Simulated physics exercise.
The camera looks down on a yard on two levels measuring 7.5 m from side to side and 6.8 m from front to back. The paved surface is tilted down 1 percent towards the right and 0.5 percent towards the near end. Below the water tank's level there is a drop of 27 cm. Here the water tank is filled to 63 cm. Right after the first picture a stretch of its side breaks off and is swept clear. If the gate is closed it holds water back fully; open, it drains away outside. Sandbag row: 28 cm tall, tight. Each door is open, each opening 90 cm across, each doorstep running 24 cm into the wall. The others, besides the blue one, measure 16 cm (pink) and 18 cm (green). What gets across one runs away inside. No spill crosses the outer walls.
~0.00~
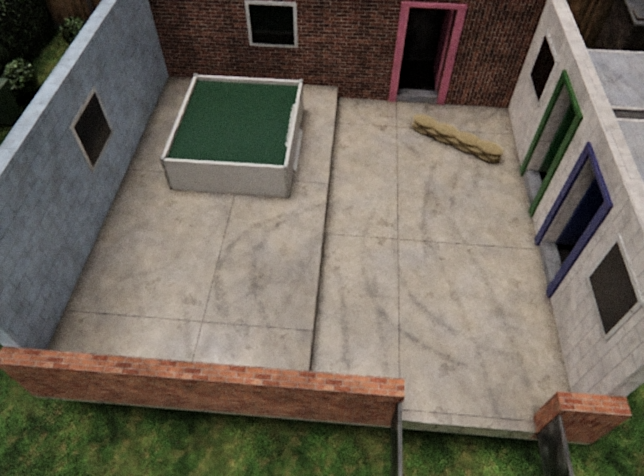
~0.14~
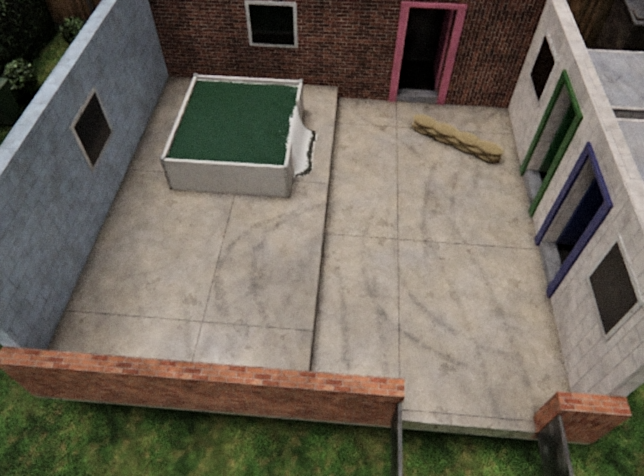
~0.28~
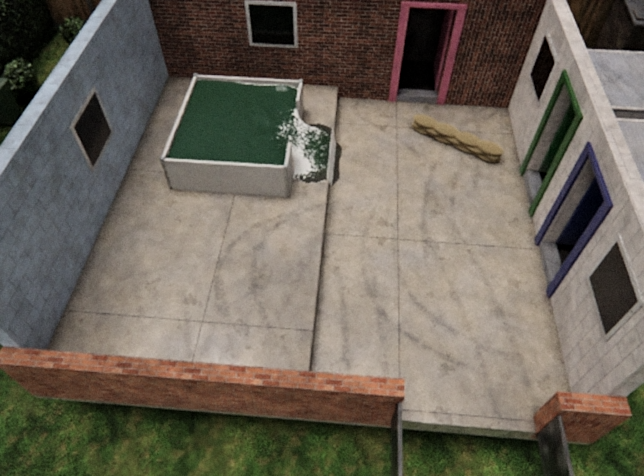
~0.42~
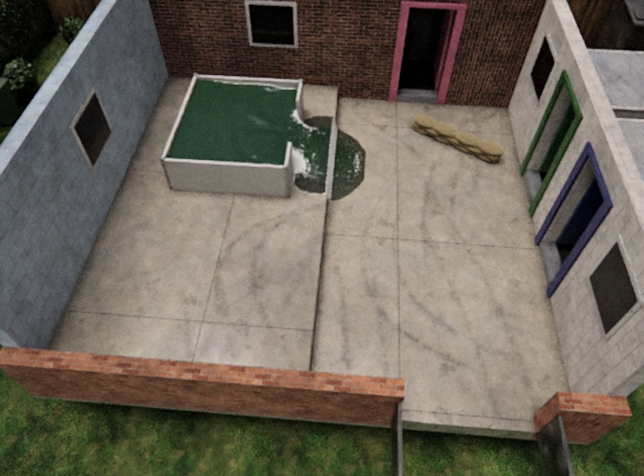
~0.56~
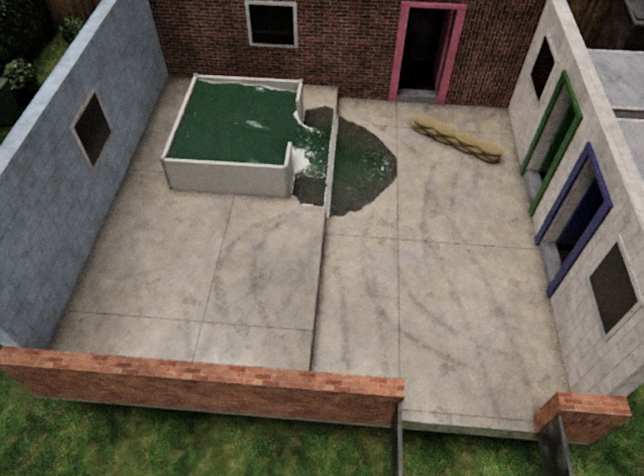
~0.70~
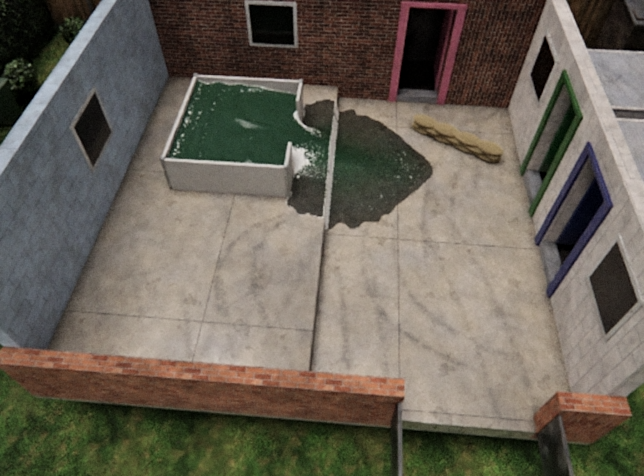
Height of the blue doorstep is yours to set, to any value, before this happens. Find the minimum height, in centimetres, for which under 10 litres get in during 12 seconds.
The minimum is about 16 cm.
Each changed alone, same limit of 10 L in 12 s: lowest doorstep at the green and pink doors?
Close to 34 cm (green) and close to 14.0 cm (pink).
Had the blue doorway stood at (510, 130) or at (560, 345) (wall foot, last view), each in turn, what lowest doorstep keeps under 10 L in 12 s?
Roughly 14.5 cm, then roughly 10.5 cm.
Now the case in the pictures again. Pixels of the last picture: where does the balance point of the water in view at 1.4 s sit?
I'd say around (283, 150).
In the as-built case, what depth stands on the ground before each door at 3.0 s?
Depths, in cm - pink: 13, blue: 19, green: 31.
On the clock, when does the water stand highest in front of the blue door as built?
Roughly at 2.8 s.
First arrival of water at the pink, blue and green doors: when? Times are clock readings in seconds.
The pink door at 1.4 s, the blue door at 2.0 s and the green door at 1.2 s.
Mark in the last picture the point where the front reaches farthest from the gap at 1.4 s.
At about (525, 211).
After 1.4 s water covers 25 % of the floor, deepest (36 cm) near (306, 151); it has not reached the blue door.
After 3.0 s water covers 40 % of the floor, deepest (34 cm) near (524, 204); 19 cm at the blue door, 8 litres in over its 15 cm doorstep.
After 12.0 s water covers 55 % of the floor, deepest (16 cm) near (569, 417); 10 cm at the blue door, 13 litres in over its 15 cm doorstep.
At the blue door as built, the water arrived by 2.0 s and peaked near 20 cm at 2.8 s.
With a doorstep of 13 cm, 22 litres would have come in within the 12 s; with 17.5 cm, 5 litres. So under 10 litres takes about 16 cm.
